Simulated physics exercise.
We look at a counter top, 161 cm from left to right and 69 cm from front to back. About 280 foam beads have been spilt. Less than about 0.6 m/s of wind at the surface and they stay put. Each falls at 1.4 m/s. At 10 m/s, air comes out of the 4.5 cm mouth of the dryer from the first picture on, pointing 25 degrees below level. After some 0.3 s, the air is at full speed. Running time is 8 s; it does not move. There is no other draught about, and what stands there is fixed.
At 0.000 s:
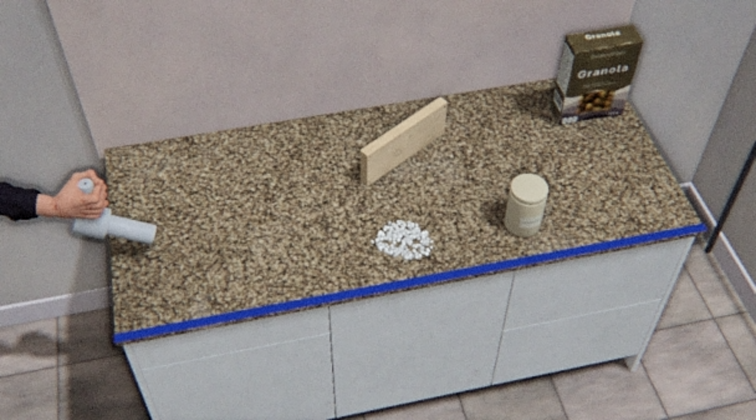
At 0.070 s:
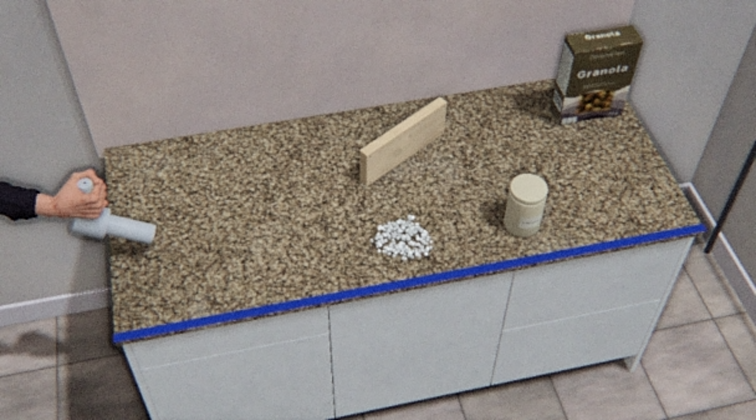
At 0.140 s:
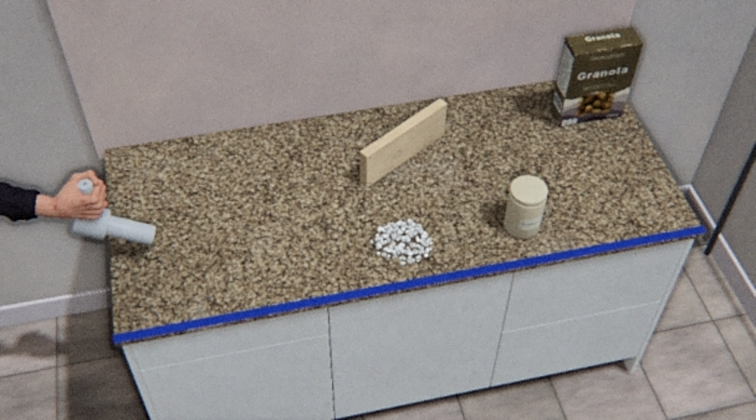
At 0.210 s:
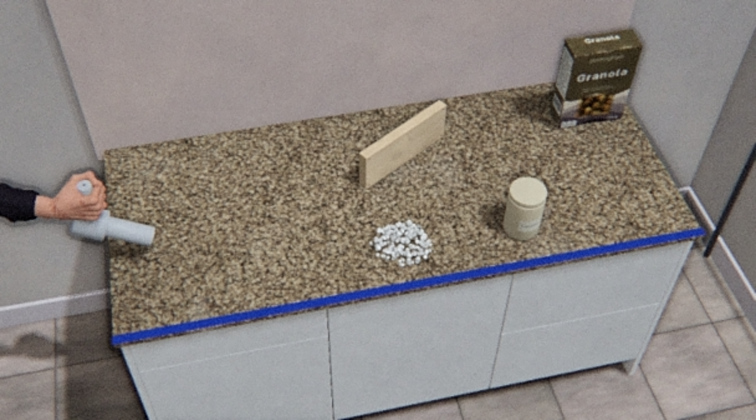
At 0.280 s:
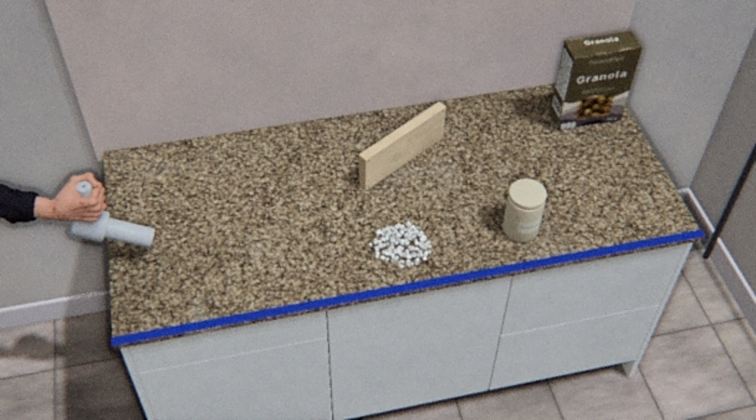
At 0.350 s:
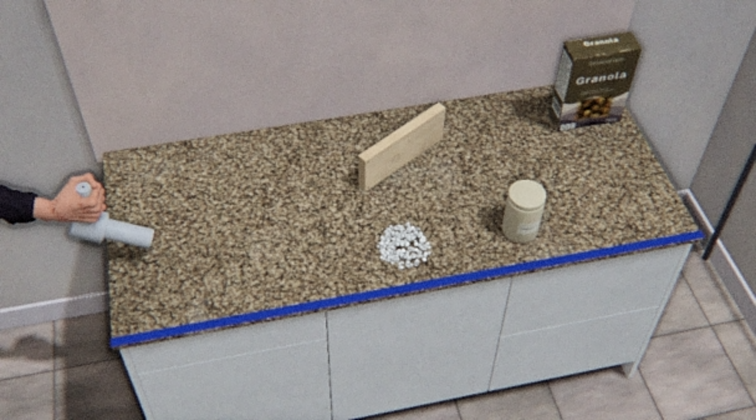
A few of the small white beads piled near the blue front edge of a speckled counter shifted very slightly, while a hand at the left held a pale dryer still and the board, jar and granola box stayed put.
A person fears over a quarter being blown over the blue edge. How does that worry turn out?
My money says the one-in-four line is overrun at that edge.
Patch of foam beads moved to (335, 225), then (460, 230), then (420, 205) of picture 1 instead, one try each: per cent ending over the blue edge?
It goes 4 %, then 50 %, then 0 %.
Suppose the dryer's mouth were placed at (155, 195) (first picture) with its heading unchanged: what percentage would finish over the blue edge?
In that case roughly 100 percent.
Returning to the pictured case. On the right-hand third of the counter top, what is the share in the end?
Roughly 5 %.
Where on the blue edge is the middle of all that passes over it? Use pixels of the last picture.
The middle of the crossings lies near (552, 266) in the last picture.
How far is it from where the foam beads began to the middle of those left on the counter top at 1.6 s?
Around 70 cm from the start.
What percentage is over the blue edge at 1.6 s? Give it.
60 %, roughly.
After 1.6 s, 60 % are over the blue edge; the middle of those still in play is near (632, 205); 80 % have settled or left.
After 2.6 s, 61 % are over the blue edge; 87 % have settled or left.
After 4.4 s, 61 % are over the blue edge; 90 % have settled or left.
After 8.0 s, at the end, 61 % are over the blue edge.
